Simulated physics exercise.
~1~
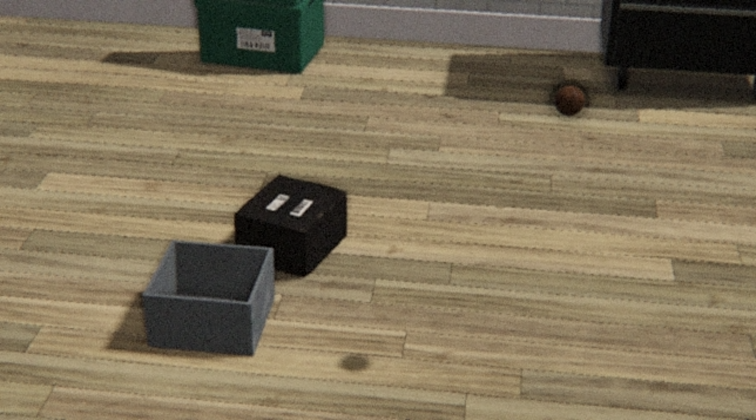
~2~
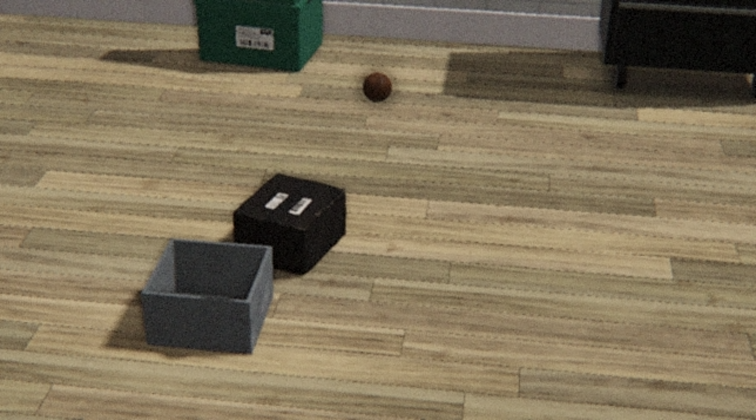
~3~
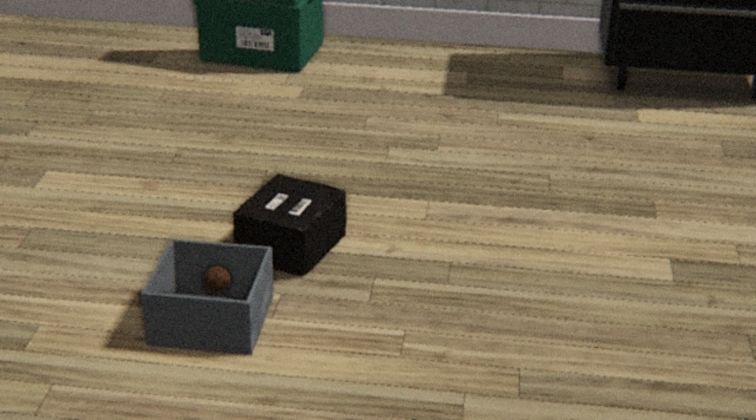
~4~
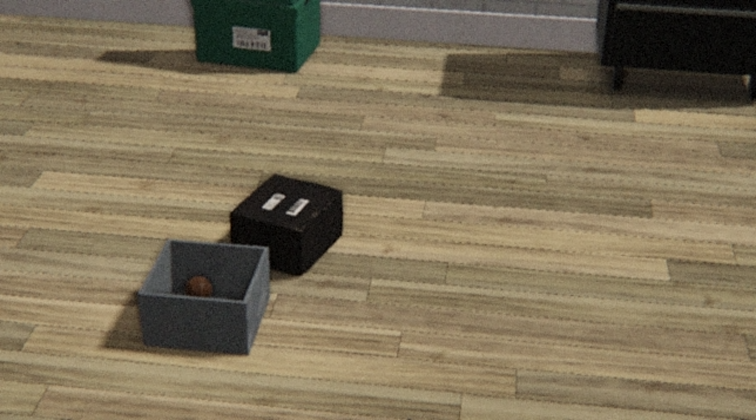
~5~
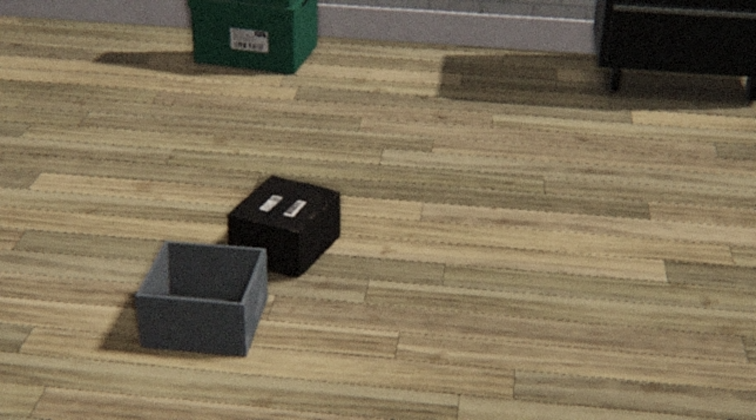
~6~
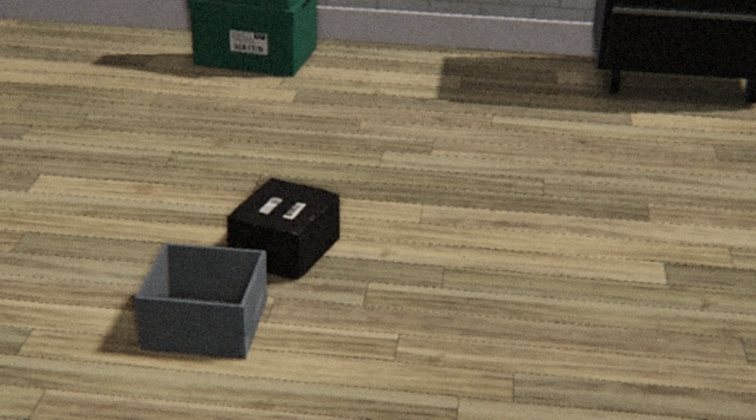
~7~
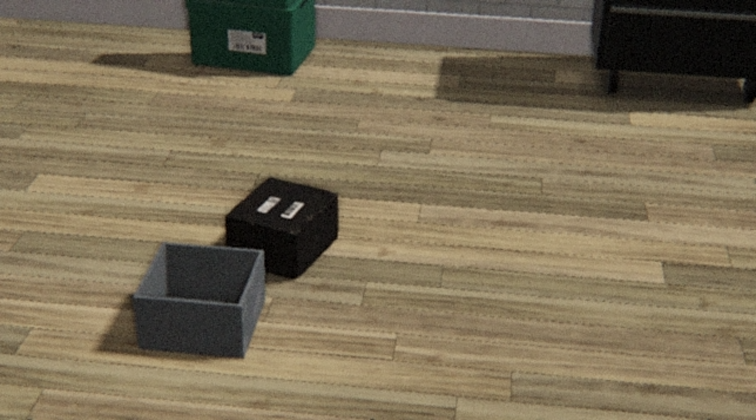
An open gray box catches a brown ball flying left and down, hiding it inside.
